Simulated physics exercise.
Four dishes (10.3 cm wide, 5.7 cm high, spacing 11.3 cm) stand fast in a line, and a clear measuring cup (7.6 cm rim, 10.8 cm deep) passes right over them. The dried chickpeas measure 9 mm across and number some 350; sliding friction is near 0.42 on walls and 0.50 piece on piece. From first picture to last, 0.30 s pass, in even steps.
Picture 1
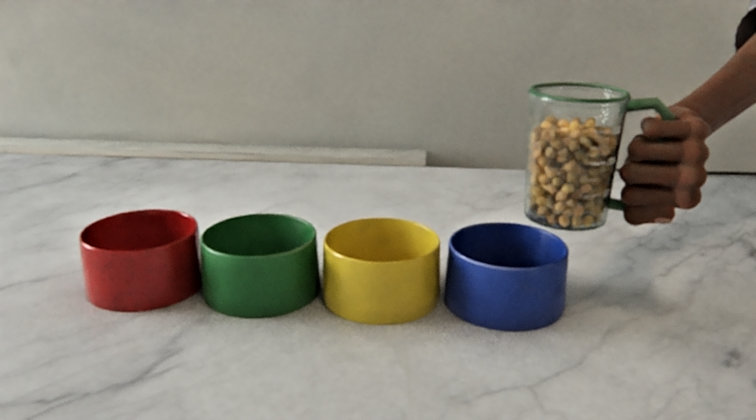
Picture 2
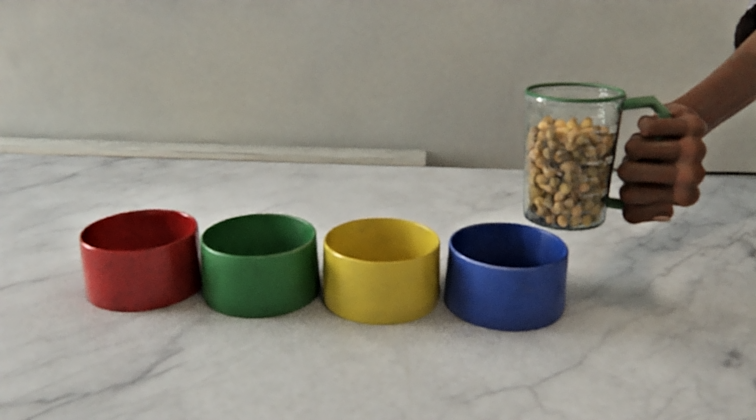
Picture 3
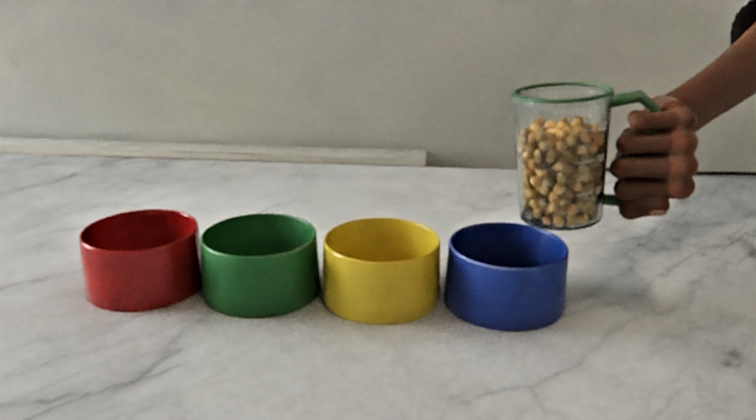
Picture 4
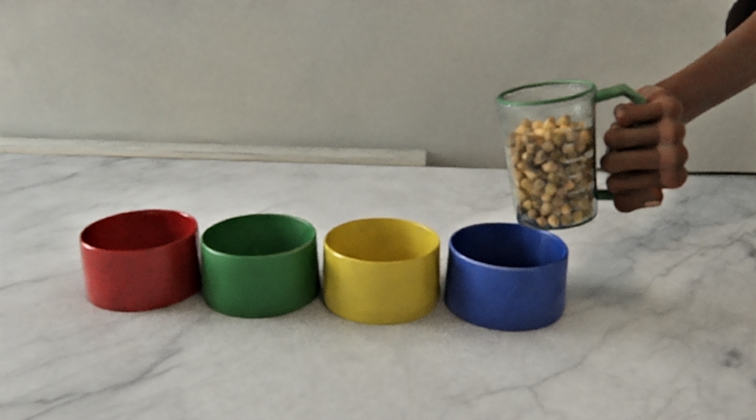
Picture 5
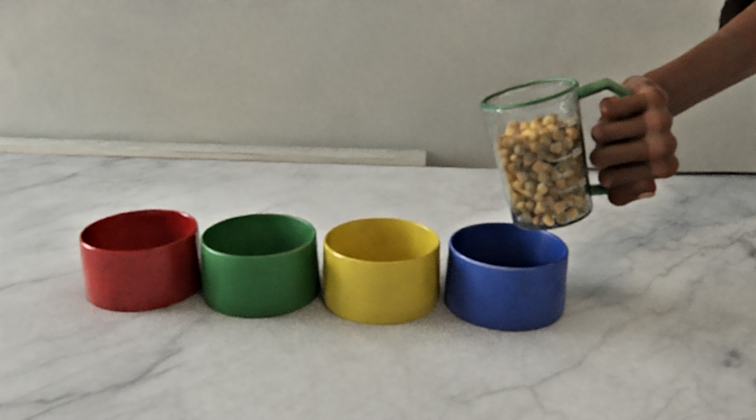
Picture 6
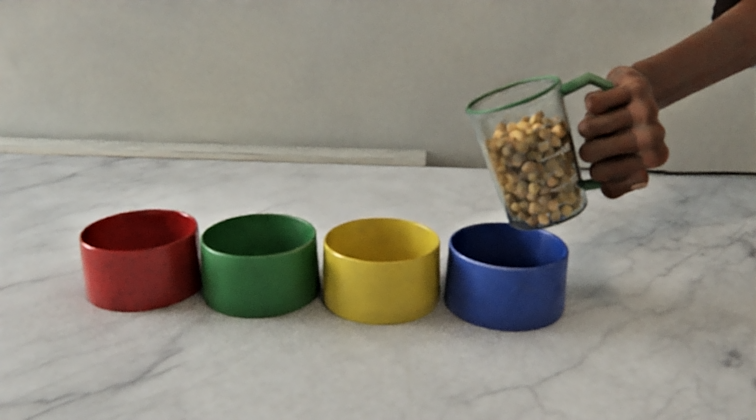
A hand moves a clear cup of chickpeas left above four colored dishes, gradually tilting it.
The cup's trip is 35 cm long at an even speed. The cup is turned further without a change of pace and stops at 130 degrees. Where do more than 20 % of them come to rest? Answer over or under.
Red: Under, blue: Under, green: Over, yellow: Under, counter: Under.
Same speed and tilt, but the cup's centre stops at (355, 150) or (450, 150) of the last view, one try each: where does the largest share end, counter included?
Most goes to: Green; yellow.
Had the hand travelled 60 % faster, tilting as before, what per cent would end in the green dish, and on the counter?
Green 0; counter 0.
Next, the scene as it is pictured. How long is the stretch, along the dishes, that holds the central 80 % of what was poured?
Some 6 cm.
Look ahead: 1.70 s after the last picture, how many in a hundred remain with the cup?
About 0 per cent.
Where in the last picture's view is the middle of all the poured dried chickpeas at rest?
Near (252, 264).
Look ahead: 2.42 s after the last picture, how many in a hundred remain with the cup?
Roughly 0 per cent.
Then, 1.02 s after the last picture, tilt 109 degrees; cup holds 90 %, green 10 %.
Then, 1.70 s after the last picture, tilt 130 degrees; cup holds 0 %, green 100 %.
Then, 2.42 s after the last picture, tilt 130 degrees; cup holds 0 %, green 100 %.
In the end, red 0 %, blue 0 %, green 100 %, yellow 0 %, counter 0 %.
